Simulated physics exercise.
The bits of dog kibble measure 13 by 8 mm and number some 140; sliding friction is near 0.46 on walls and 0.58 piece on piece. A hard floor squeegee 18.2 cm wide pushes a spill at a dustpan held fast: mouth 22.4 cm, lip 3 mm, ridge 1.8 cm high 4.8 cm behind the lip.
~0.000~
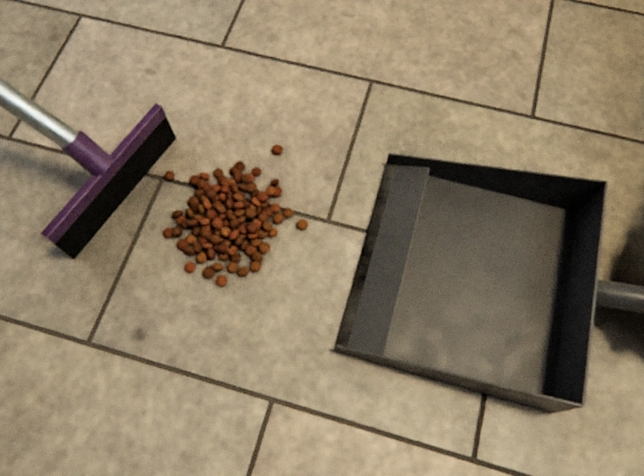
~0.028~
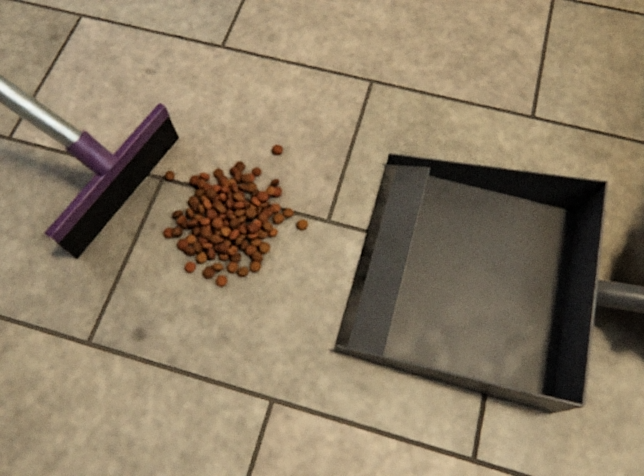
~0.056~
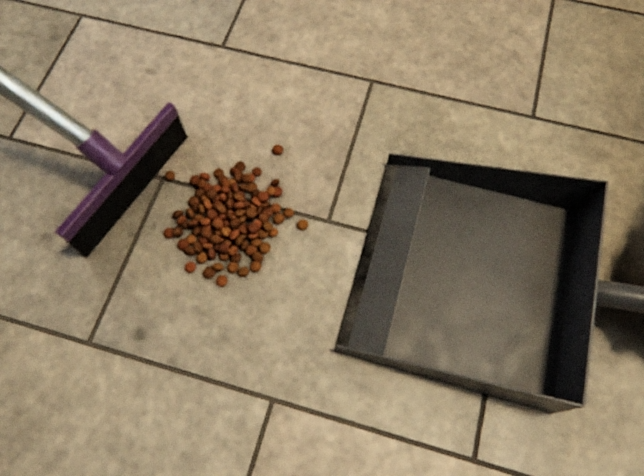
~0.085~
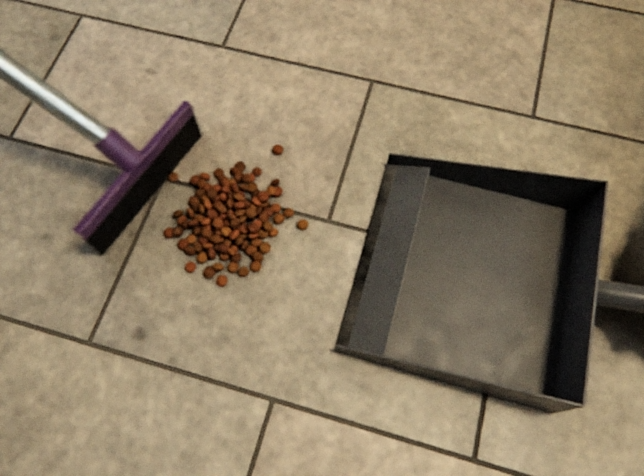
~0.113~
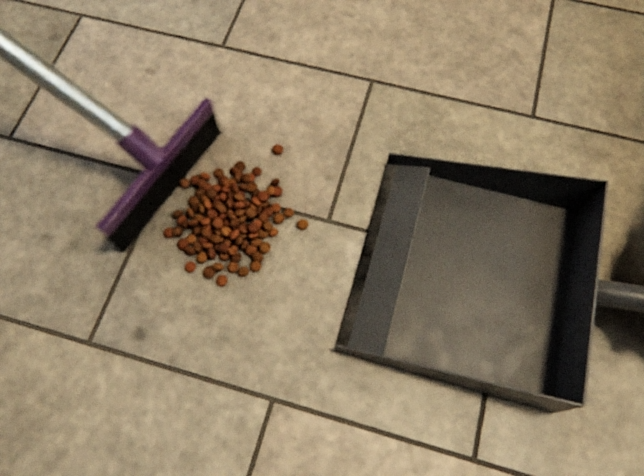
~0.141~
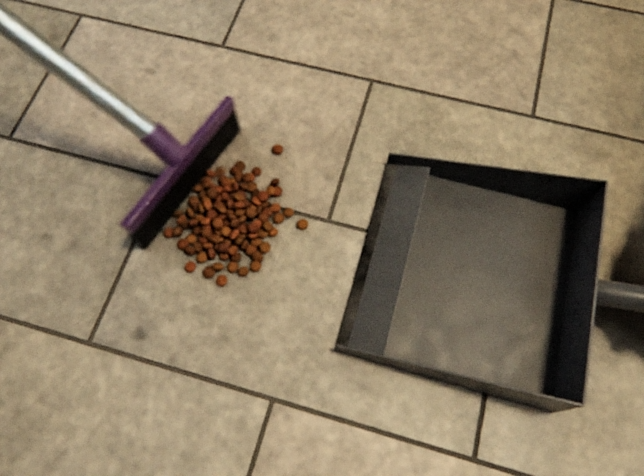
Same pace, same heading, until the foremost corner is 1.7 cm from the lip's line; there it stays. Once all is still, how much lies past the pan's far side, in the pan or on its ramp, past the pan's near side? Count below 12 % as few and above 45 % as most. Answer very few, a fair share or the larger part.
Far side: Very few, pan: Very few, near side: Very few.
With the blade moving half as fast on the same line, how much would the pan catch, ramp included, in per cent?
Then about 0 per cent.
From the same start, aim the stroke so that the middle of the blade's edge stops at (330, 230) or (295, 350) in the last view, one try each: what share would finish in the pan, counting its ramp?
Some 20 and 15 per cent.
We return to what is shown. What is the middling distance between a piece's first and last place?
Some 10 cm.
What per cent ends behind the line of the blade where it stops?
Some 25 per cent.
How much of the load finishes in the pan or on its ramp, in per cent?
About 5 per cent.
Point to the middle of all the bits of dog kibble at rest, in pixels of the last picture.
Around (330, 246).
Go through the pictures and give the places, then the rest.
In the first frame, blade from (52, 237) to (160, 113), moved 0.0 cm, 0 of the pieces shifted so far; middle of the pieces at (231, 219); pan at (480, 282).
In the second frame, blade from (55, 237) to (163, 113), moved 0.3 cm, 0 of the pieces shifted so far; middle of the pieces at (231, 219).
In the third frame, blade from (66, 235) to (172, 112), moved 1.3 cm, 0 of the pieces shifted so far; middle of the pieces at (231, 219).
In the fourth frame, blade from (83, 233) to (188, 110), moved 3.1 cm, 1 of the pieces shifted so far; middle of the pieces at (231, 219).
In the fifth frame, blade from (106, 230) to (209, 108), moved 5.4 cm, 1 of the pieces shifted so far; middle of the pieces at (231, 219).
In the sixth frame, blade from (129, 228) to (230, 105), moved 7.7 cm, 8 of the pieces shifted so far; middle of the pieces at (231, 219); pan at (481, 282). Its pace works out near 0.85 m/s, heading 23 degrees away from the viewer's side.
Then, at 0.26 s, middle of the blade 11 cm from the lip; 0 % over the lip, far side 0 %, near side 0 %.
After 0.34 s, middle of the blade 6 cm from the lip; 0 % over the lip, far side 0 %, near side 0 %.
After 0.55 s, middle of the blade 4 cm from the lip; 5 % over the lip, far side 0 %, near side 0 %.
By 1.0 s all is still; far side 0 %, pan 5 %, near side 0 %, in front of the lip or behind the blade 95 %.
